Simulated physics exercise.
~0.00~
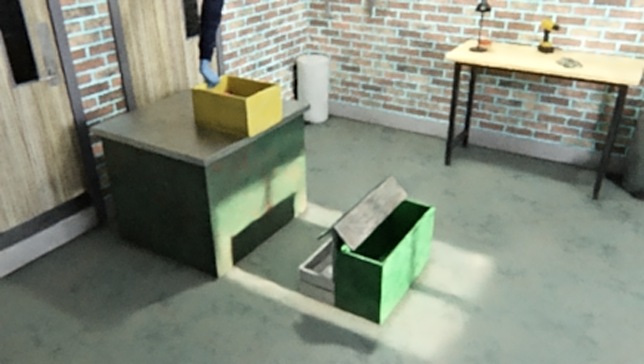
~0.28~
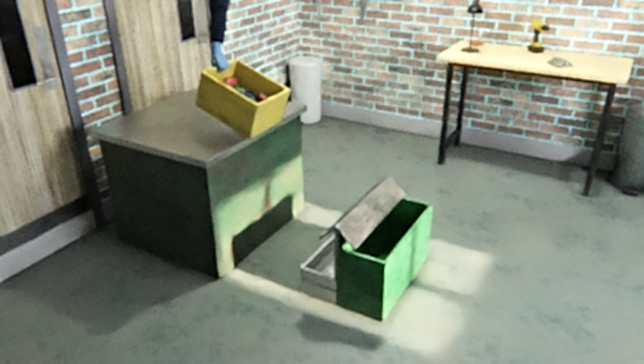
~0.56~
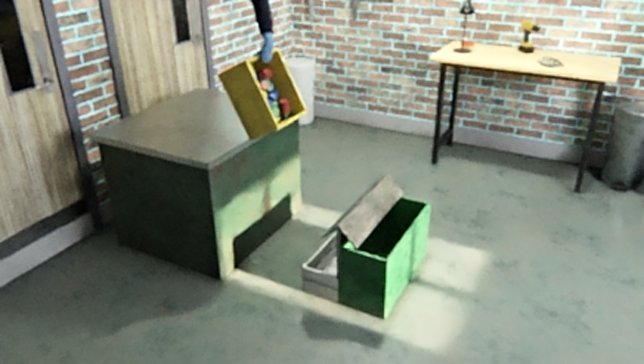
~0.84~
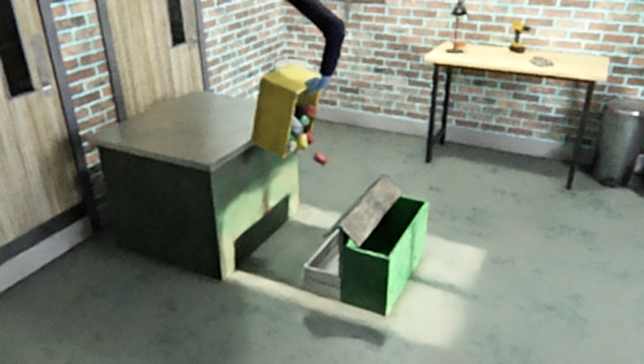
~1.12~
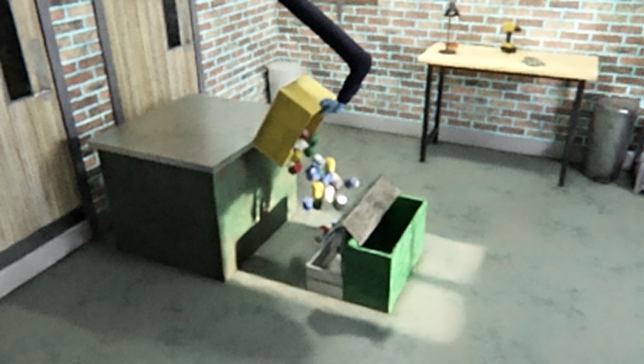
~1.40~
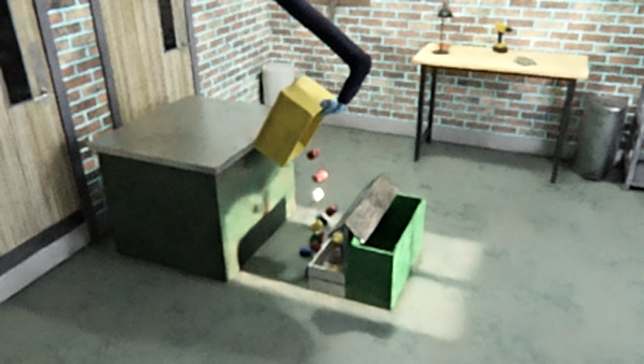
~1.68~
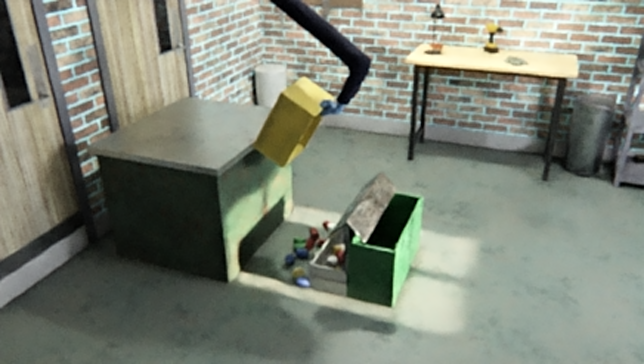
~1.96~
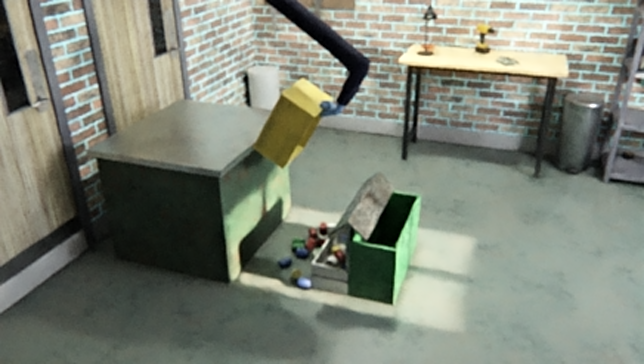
A dark robotic arm tipped a yellow crate over the edge of a bench, spilling small colourful jars toward a white tub beside a green box. Some landed in the tub while others ended up scattered on the floor in front of it.
